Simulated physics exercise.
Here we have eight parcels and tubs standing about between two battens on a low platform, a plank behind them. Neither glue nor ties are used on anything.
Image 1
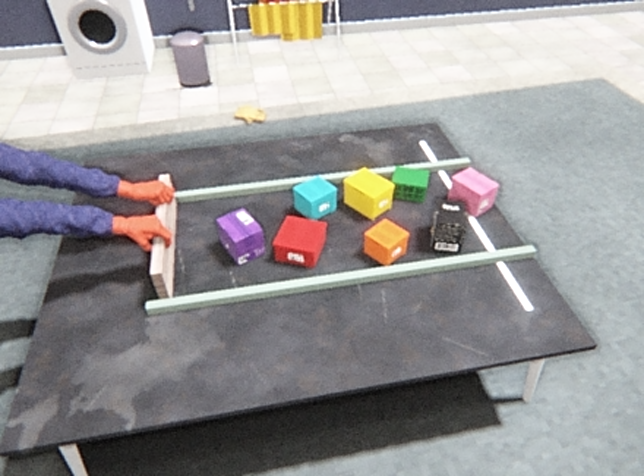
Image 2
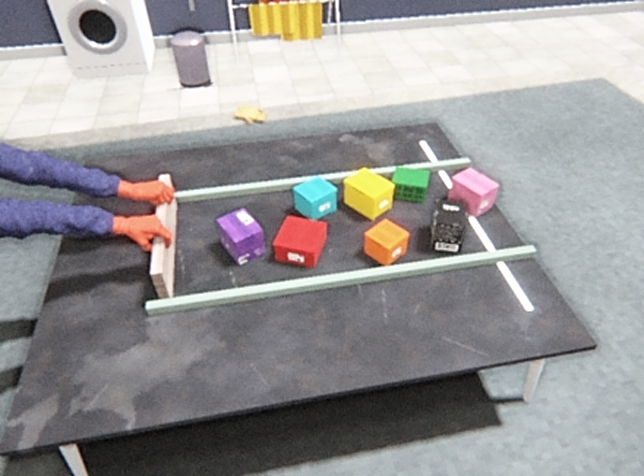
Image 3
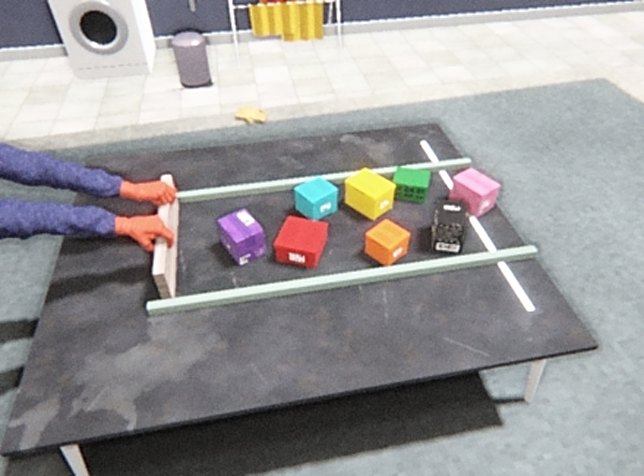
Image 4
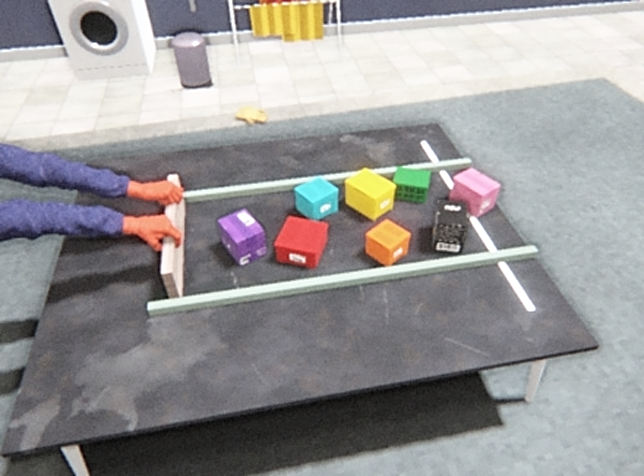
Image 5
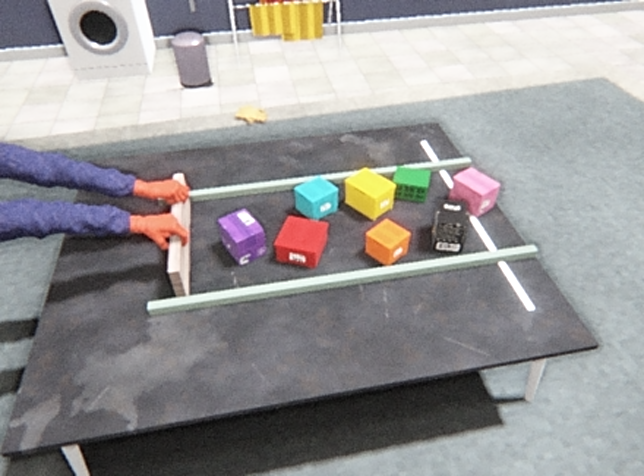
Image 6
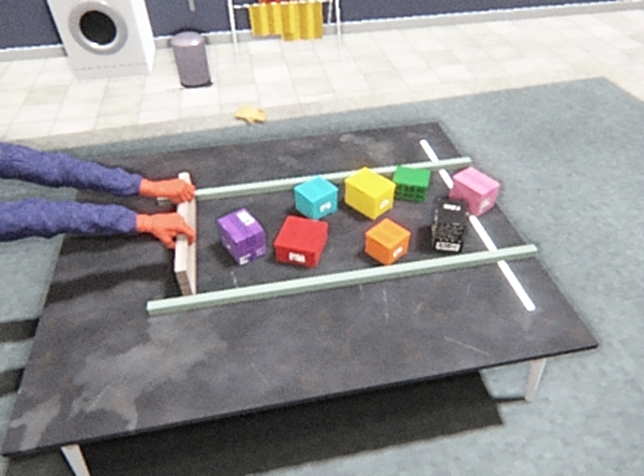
Plank held by orange-gloved hands sliding slightly right between two battens on a low platform, the eight coloured parcels and tubs staying still.
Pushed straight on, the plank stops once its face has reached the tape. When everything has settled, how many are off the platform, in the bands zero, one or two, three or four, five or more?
So the tally of ones that come down is five plus, really.
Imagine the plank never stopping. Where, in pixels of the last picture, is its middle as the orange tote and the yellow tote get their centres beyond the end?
With the orange tote it sits around (425, 200), with the yellow tote around (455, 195).
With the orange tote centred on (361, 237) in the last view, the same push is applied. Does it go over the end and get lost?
Placed there, the orange tote ends up below.
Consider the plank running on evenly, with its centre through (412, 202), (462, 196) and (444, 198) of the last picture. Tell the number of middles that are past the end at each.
Respectively 1, 6 and 4.
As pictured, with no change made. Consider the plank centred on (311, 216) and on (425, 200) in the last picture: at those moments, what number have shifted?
It comes to 4 for the first spot, 8 for the other.
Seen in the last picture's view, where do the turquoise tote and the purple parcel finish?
The turquoise tote settles near (474, 184); as for the purple parcel, near (489, 206).
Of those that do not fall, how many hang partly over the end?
It would come to 0.
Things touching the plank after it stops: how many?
So the total is 2.
Soon after, none off yet; pink parcel at rest near (473, 192); black box at rest near (449, 225); green crate at rest near (411, 184).
After that, none off yet; pink parcel at rest near (473, 192); black box displaced about its own width near (472, 223); green crate displaced a little near (419, 183).
And then, none off yet; pink parcel displaced a little near (489, 190); black box tilting well over near (530, 212); green crate displaced well along near (471, 172).
In the end, the number that fall off is five or more; gone, red tote, orange tote, yellow tote, green crate, black box and pink parcel.
